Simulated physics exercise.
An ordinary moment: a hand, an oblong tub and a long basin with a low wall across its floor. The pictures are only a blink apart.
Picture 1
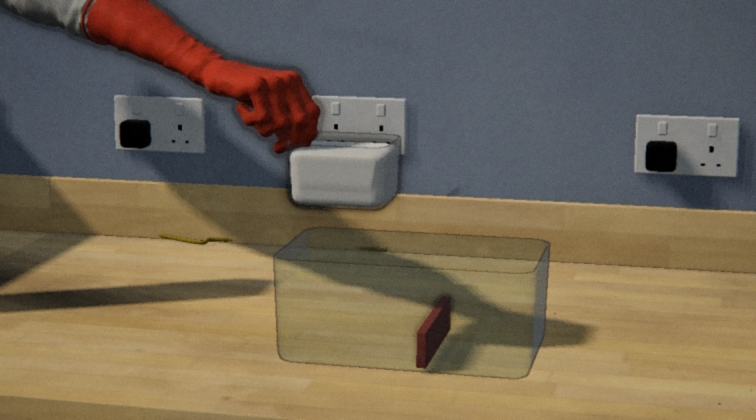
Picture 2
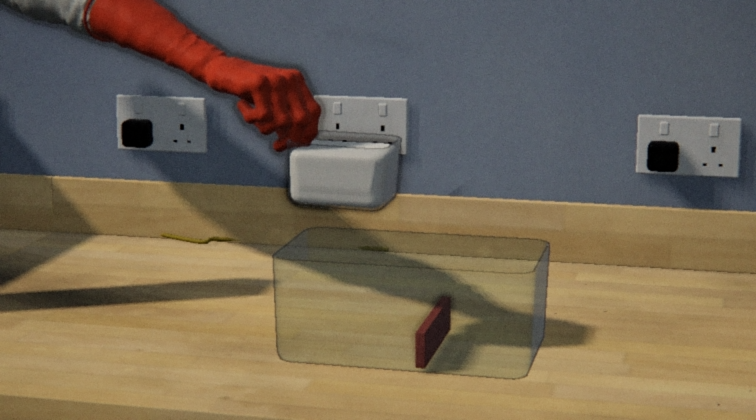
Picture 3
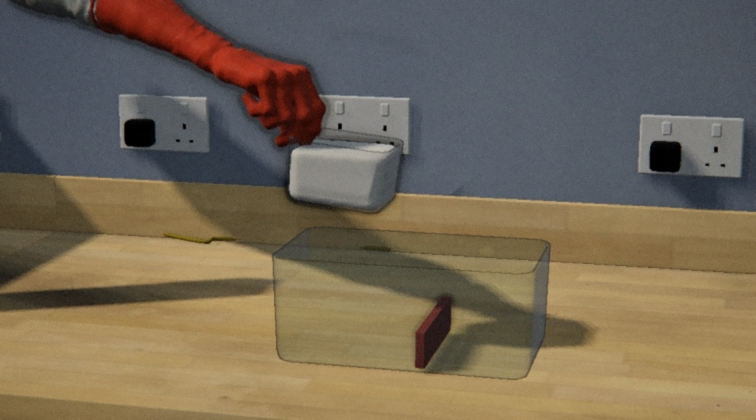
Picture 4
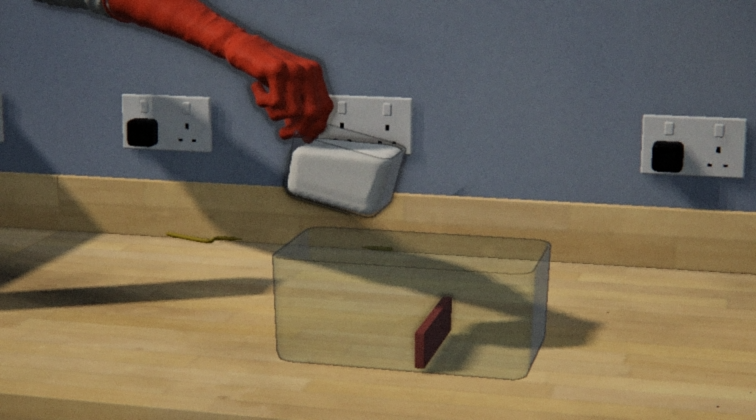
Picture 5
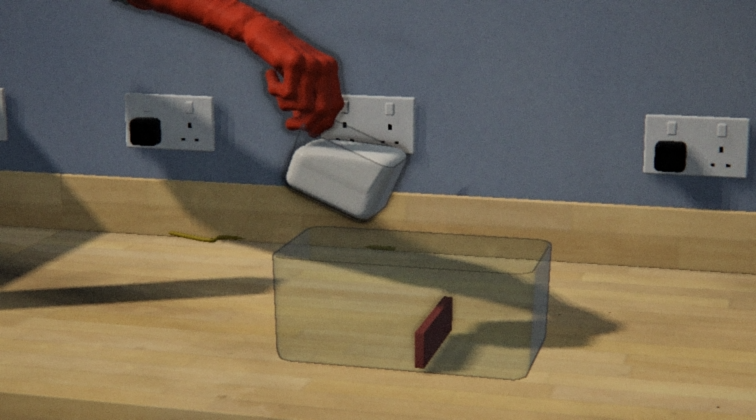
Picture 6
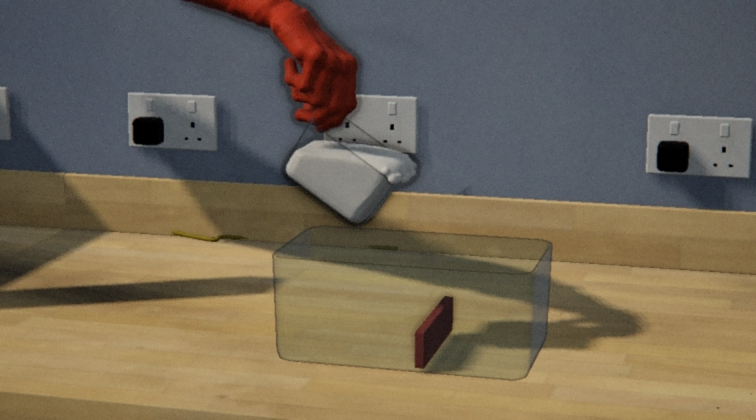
The video shows a red-gloved hand holding a small tub of white contents above a clear basin with a low dark red wall inside, then tilting the tub steadily to the right until the contents bulge over its edge.
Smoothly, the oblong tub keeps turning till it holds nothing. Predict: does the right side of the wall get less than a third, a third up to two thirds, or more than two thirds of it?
After it calms, what's right of the wall is a middling share, one third to two thirds.
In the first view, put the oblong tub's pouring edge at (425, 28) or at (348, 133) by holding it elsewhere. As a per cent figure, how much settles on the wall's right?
Near 80 % and 10 %.
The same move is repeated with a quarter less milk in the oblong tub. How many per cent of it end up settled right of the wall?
The share comes to roughly 40 per cent.
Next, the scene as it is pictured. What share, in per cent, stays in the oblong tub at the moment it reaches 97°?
It still holds around 25 per cent there.
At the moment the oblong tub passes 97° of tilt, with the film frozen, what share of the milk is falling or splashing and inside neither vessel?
Near 25 parts in a hundred.
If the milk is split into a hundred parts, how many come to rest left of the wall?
Something like 40 per cent, roughly.
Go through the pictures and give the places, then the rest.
The first frame shows tilt 0°; pouring edge (394, 143); surface from (299, 147) to (393, 150); the long basin's rim runs from (290, 244) to (543, 258); the wall's top is at (434, 315).
The second frame shows tilt 1°; pouring edge (394, 145); surface from (300, 146) to (393, 151).
The third frame shows tilt 6°; pouring edge (396, 149); surface from (301, 145) to (395, 152).
The fourth frame shows tilt 13°; pouring edge (398, 155); surface from (303, 145) to (398, 154).
The fifth frame shows tilt 22°; pouring edge (401, 164); surface from (304, 146) to (403, 159); 1 per cent is over the edge.
The sixth frame shows tilt 33°; pouring edge (401, 175); surface from (303, 147) to (400, 165); 6 per cent is over the edge.
A moment on, the oblong tub is tipped on its side and 23 per cent is still to pour, 13 is left of the wall and 39 right of it.
Next, the oblong tub is tipped right over and 3 per cent is still to pour, 35 is left of the wall and 59 right of it.
Then the oblong tub is tipped right over and 0 per cent is still to pour, 41 is left of the wall and 58 right of it.
Later the oblong tub is tipped right over and 0 per cent is still to pour, 41 is left of the wall and 58 right of it.
In the end 41 per cent lies left of the wall, 58 right of it and 1 outside.
